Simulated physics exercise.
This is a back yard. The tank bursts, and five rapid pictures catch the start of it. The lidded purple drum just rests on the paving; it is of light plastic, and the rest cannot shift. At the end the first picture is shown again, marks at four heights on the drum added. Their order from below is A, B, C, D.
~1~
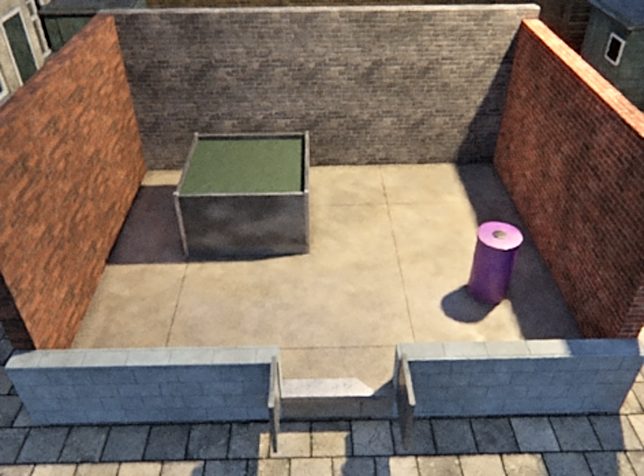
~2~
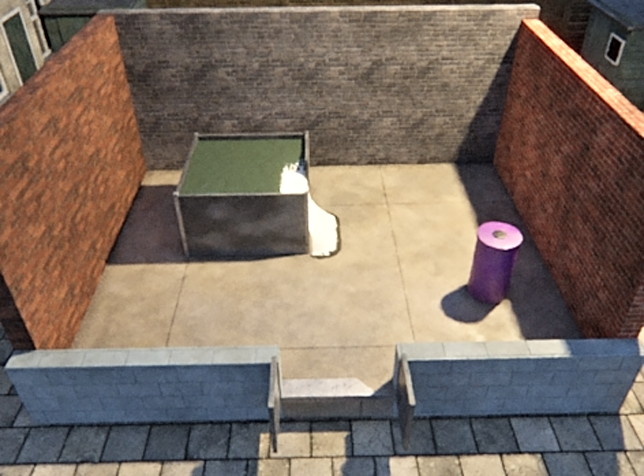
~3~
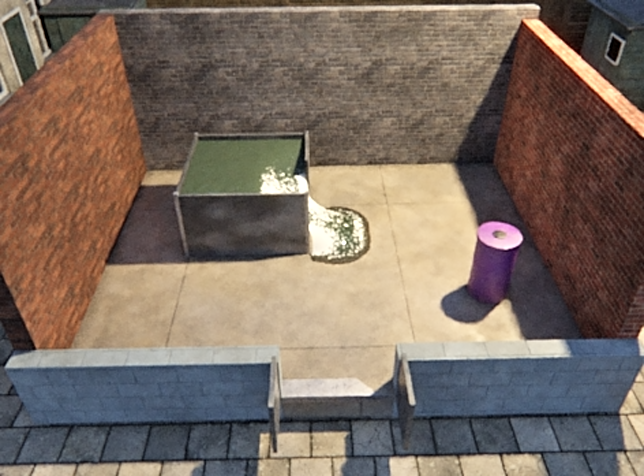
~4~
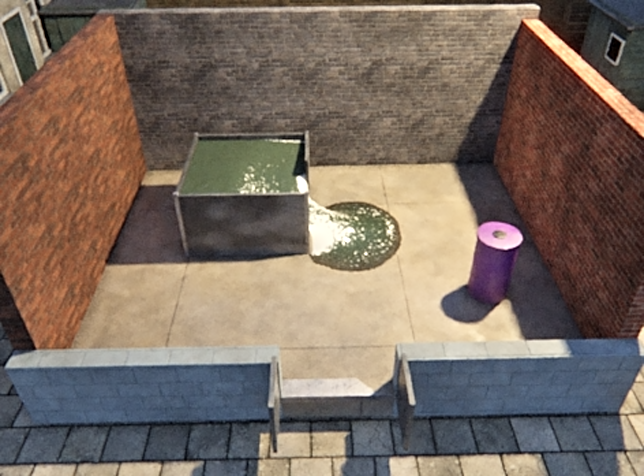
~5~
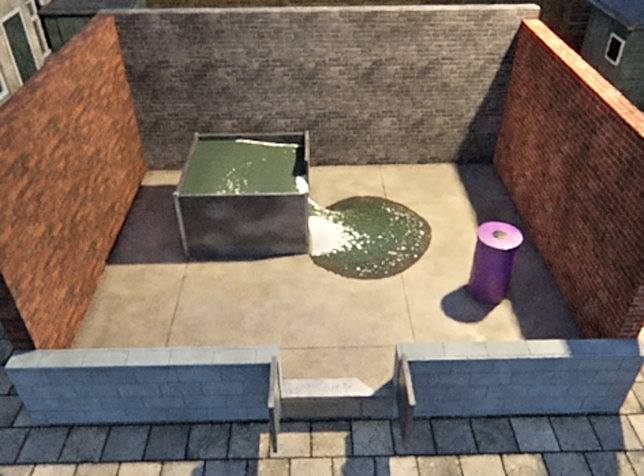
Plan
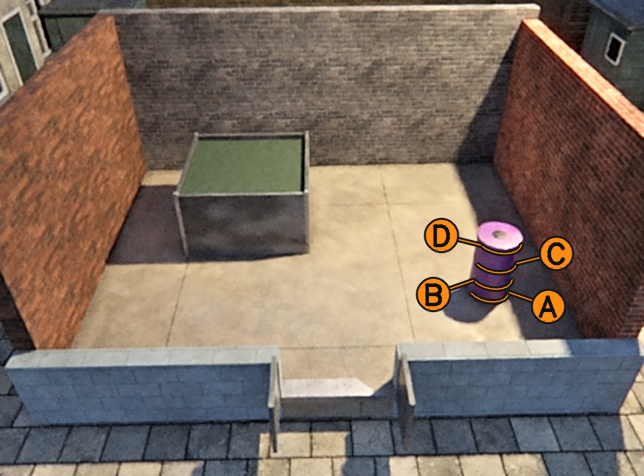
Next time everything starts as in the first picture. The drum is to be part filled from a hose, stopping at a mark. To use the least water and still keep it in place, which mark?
Mark C.
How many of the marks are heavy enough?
Two of them.
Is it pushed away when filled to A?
Yes, it does.
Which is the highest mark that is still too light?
That is mark B.
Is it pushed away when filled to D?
No.
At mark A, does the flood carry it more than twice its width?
Yes.
In orange, A at (493, 301); B at (496, 289); C at (500, 272); D at (505, 253); from the bottom up A, B, C, D.
For mark A, it is pushed about 8 times its own width away.
For mark B, it is pushed about its own width away.
For mark C, it does not move.
For mark D, it does not move.
